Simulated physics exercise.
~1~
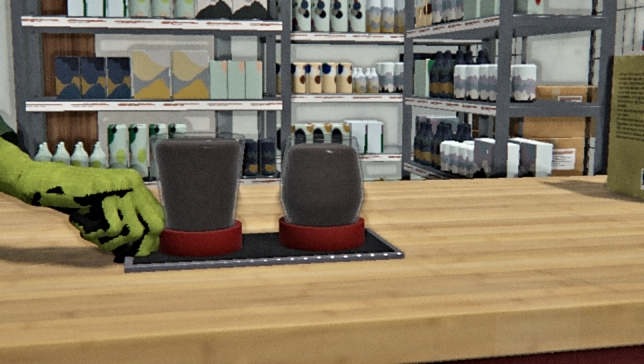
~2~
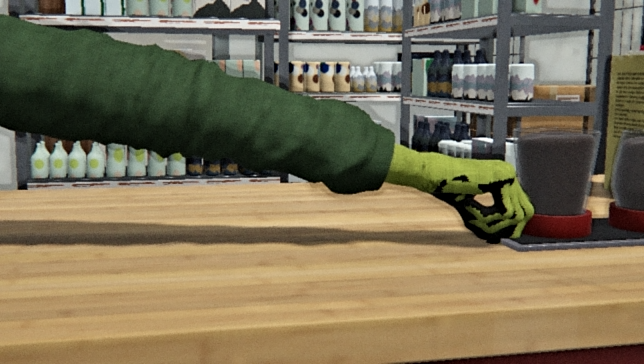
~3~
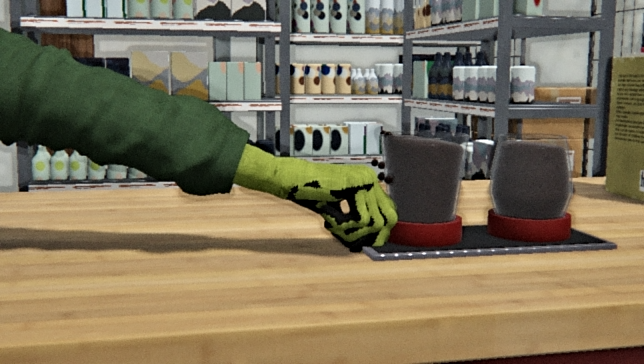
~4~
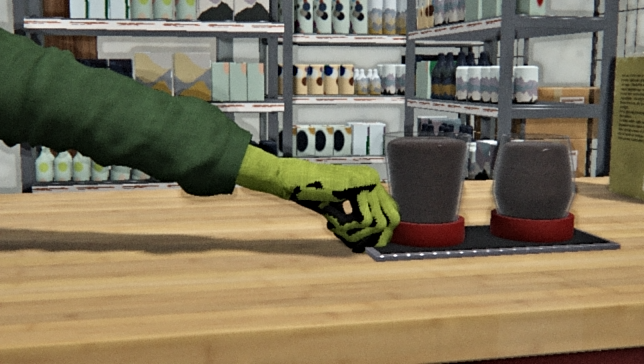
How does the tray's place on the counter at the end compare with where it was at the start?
At the start the tray is left of the middle of the view, and at the end it rests farther right along the counter.
